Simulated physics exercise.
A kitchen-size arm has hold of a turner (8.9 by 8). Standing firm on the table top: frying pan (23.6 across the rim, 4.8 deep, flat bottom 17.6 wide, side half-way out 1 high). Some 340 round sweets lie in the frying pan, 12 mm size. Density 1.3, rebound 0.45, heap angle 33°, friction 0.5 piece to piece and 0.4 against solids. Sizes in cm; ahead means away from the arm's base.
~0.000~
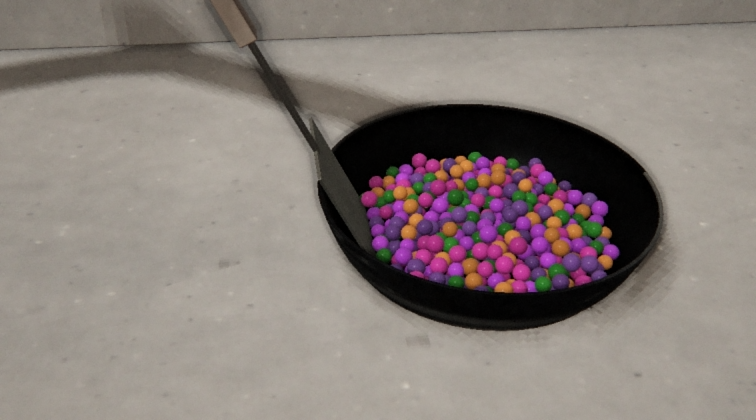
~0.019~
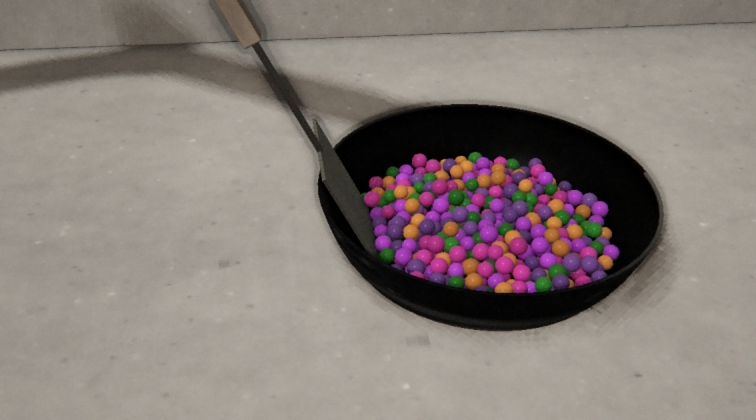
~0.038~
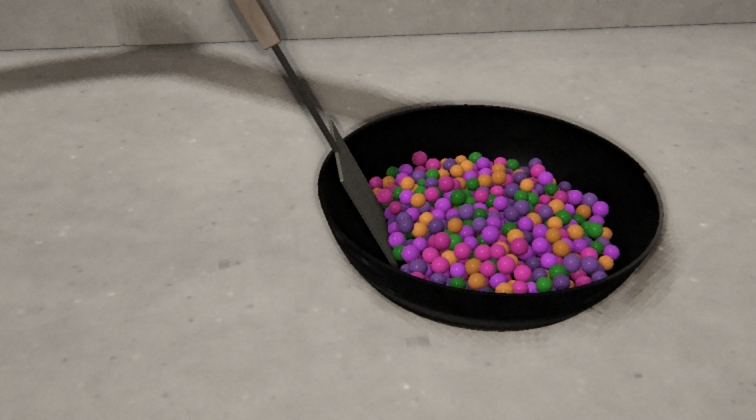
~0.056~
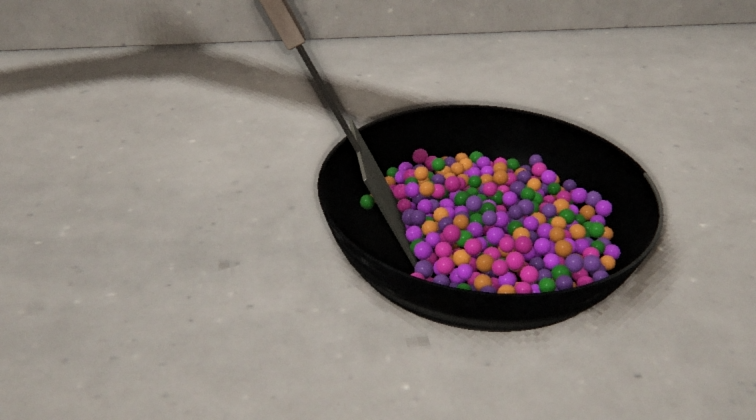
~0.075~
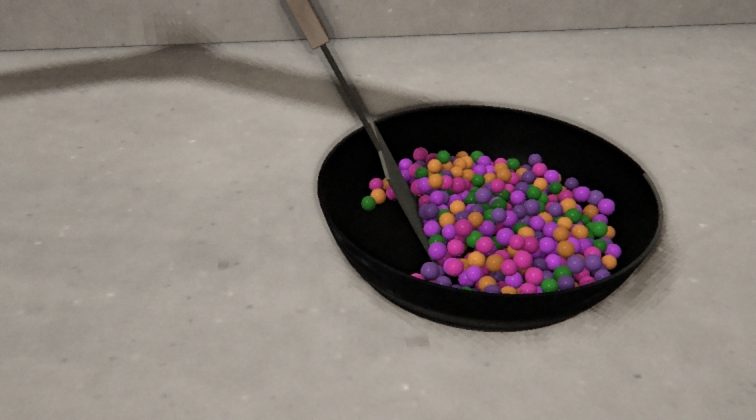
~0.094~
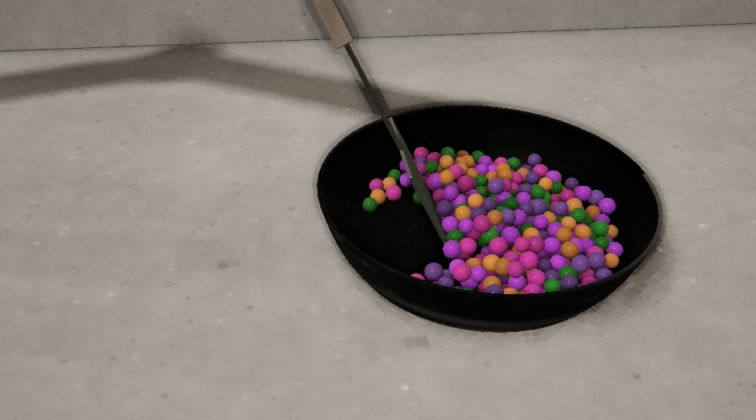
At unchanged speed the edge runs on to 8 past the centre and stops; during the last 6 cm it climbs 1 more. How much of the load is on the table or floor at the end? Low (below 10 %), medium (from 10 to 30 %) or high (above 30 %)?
Share on the table or floor: Medium (from 10 to 30 %).
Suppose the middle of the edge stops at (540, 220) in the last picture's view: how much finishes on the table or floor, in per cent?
Some 0 per cent.
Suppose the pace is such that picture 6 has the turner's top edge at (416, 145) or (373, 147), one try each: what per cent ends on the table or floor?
Some 20 and 15 per cent.
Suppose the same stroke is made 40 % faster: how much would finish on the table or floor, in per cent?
Then about 25 per cent.
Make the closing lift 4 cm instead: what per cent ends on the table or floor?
Some 15 per cent.
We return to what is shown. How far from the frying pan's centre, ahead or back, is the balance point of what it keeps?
Some 4.0 cm ahead.
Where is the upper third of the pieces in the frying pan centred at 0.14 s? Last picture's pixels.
Around (524, 210).
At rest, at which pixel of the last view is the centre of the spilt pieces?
Around (736, 242).
By 0.14 s, sloping 64°, highest piece 5 above the table; 335 in the frying pan.
By 0.19 s, sloping 64°, highest piece 6 above the table; 335 in the frying pan.
By 0.41 s, sloping 64°, highest piece 15 above the table; 288 in the frying pan, 31 on the table or floor, 16 on the blade or in flight.
By 1.46 s, sloping 64°, highest piece 6 above the table; 287 in the frying pan, 48 on the table or floor.
Final count, 287 in the frying pan, 48 on the table or floor. That is 14 % on the table or floor.
